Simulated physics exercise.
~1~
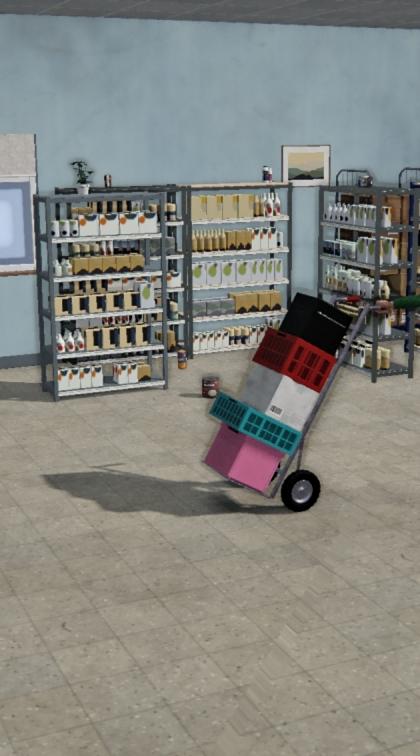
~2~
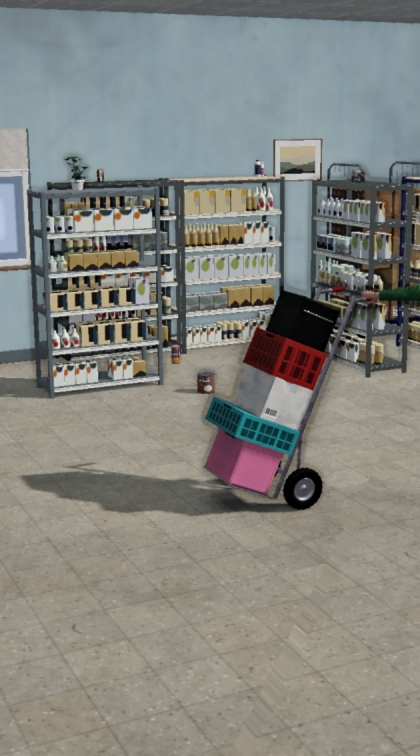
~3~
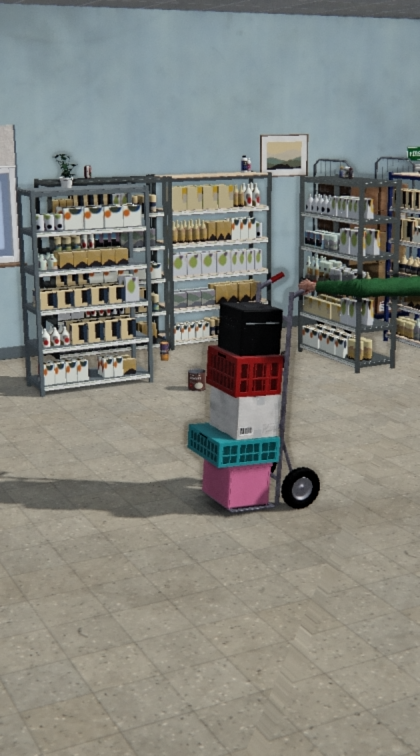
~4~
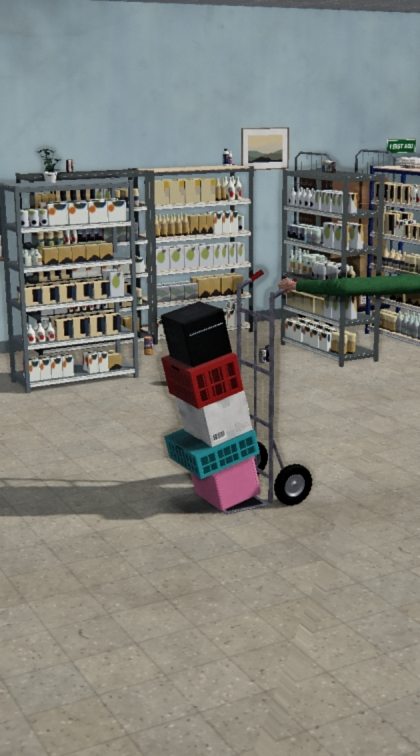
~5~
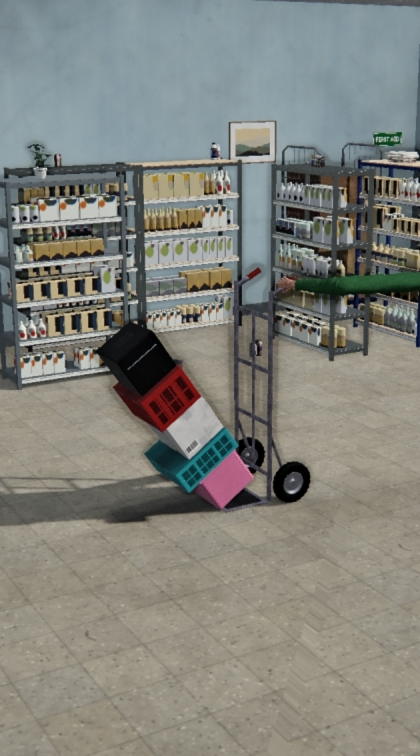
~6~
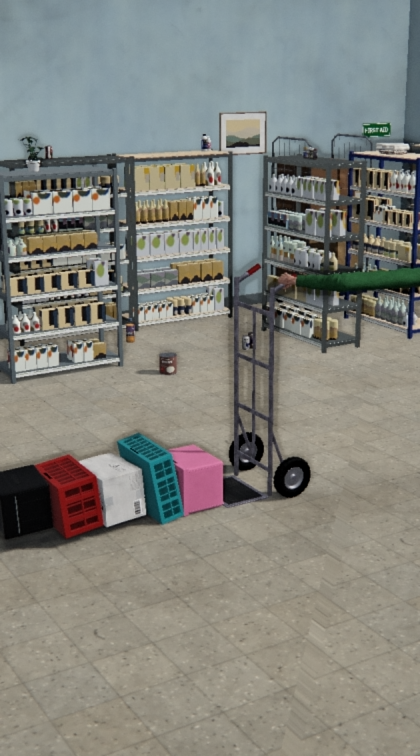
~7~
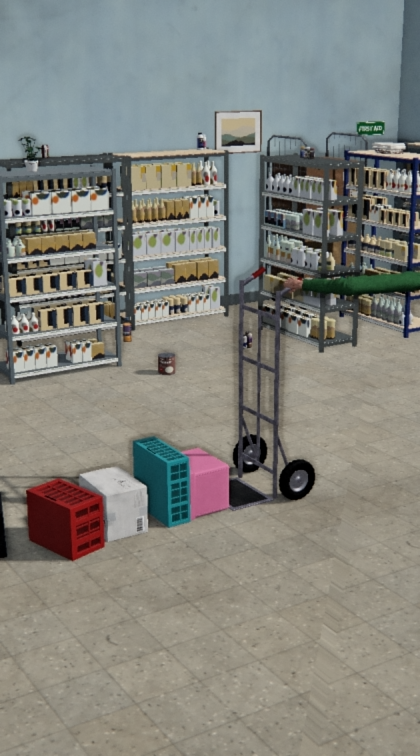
A hand truck stacked with loose boxes leans back toward the right in a pale blue storeroom, seen from the side by a slowly drifting view, with stocked shelves behind. From the bottom up, it carries a pink tote, a turquoise crate, a white parcel, a red crate and a black toolbox. A green-sleeved arm at the handle swings the truck upright, and the whole stack tips forward to the left. The boxes topple to the floor in a row and spread slightly apart. The truck stands upright, the pink tote lying over at its plate, the black toolbox farthest left, partly out of view.
